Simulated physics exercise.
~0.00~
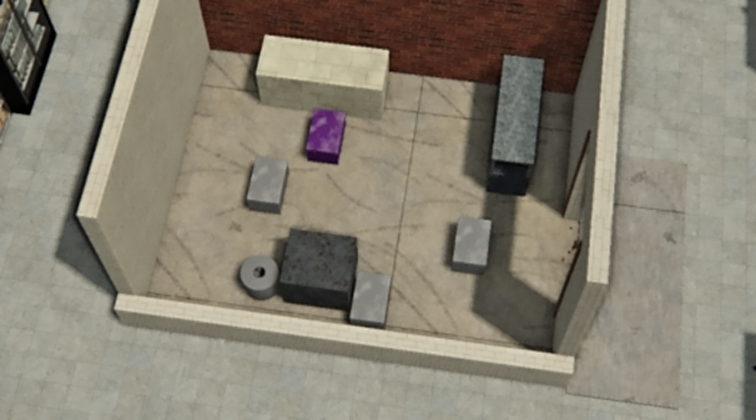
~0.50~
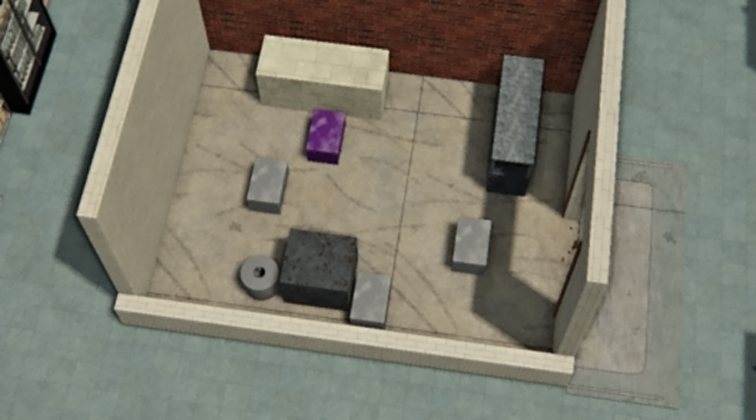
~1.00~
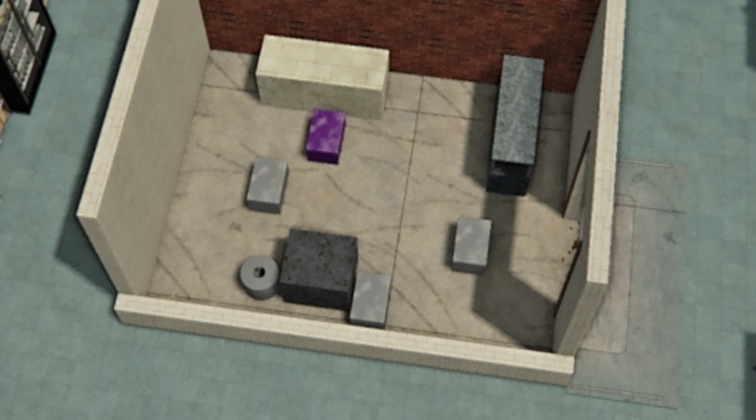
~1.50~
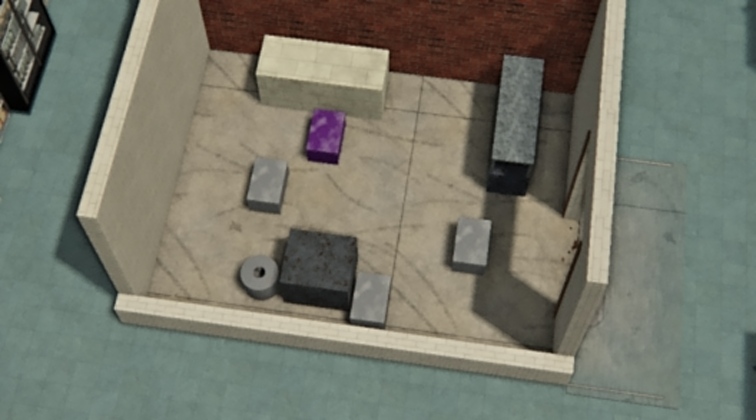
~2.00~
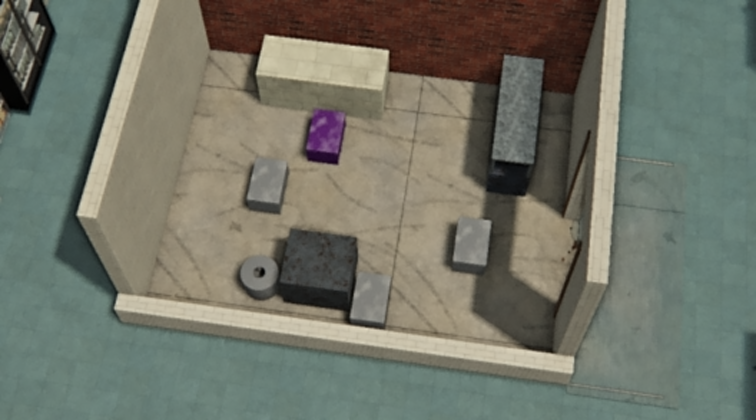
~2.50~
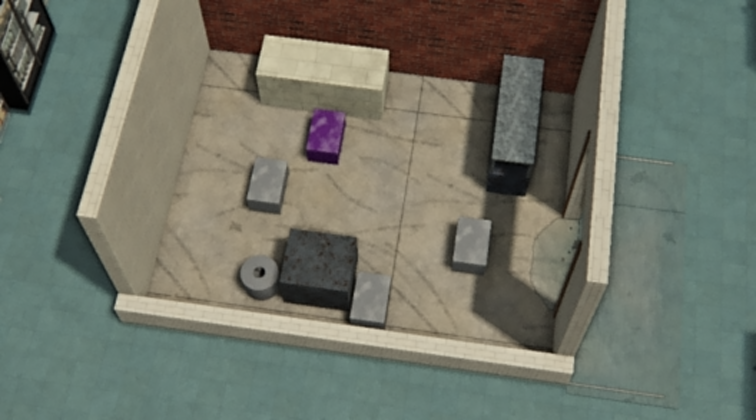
Water spreading over the paving around a walled store and just inside its doorway, the purple crate and grey objects staying still.
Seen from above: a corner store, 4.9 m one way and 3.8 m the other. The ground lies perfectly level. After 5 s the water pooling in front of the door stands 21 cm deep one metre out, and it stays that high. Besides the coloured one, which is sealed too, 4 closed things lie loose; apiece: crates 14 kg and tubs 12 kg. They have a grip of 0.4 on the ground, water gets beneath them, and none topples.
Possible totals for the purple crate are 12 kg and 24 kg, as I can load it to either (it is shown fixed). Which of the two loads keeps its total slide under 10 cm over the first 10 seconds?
No offered weight is adequate.
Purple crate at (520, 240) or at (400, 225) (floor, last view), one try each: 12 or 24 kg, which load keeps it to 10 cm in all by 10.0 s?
Neither mass does it, then neither mass does it.
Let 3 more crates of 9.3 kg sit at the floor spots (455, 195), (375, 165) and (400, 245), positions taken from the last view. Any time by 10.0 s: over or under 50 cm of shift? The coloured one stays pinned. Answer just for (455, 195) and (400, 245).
First exceeds it, then exceeds it.
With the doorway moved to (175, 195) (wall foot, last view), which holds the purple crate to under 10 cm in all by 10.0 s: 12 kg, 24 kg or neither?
Short version: Neither mass is sufficient.
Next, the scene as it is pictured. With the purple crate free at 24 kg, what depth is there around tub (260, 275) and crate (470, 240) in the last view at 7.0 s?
2 and 4 cm.
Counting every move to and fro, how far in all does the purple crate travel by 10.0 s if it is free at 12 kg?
It would cover some 200 cm all told.
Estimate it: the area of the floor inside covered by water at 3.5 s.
That flooded area is roughly 1.5 m2.
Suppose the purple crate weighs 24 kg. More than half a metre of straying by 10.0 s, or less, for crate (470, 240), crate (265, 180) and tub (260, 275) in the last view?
First above the mark, second above the mark, third below the mark.
After 3.5 s the purple crate would be 0 cm from its start with 12 kg and 0 cm from its start with 24 kg; 0 cm of water round it then.
After 4.5 s the purple crate would be 0 cm from its start with 12 kg and 0 cm from its start with 24 kg; 0 cm of water round it then.
After 7.0 s the purple crate would be 39 cm from its start with 12 kg and 1 cm from its start with 24 kg; 6 cm of water round it then.
After 10.0 s the purple crate would be 165 cm from its start with 12 kg and 136 cm from its start with 24 kg; 11 cm of water round it then.
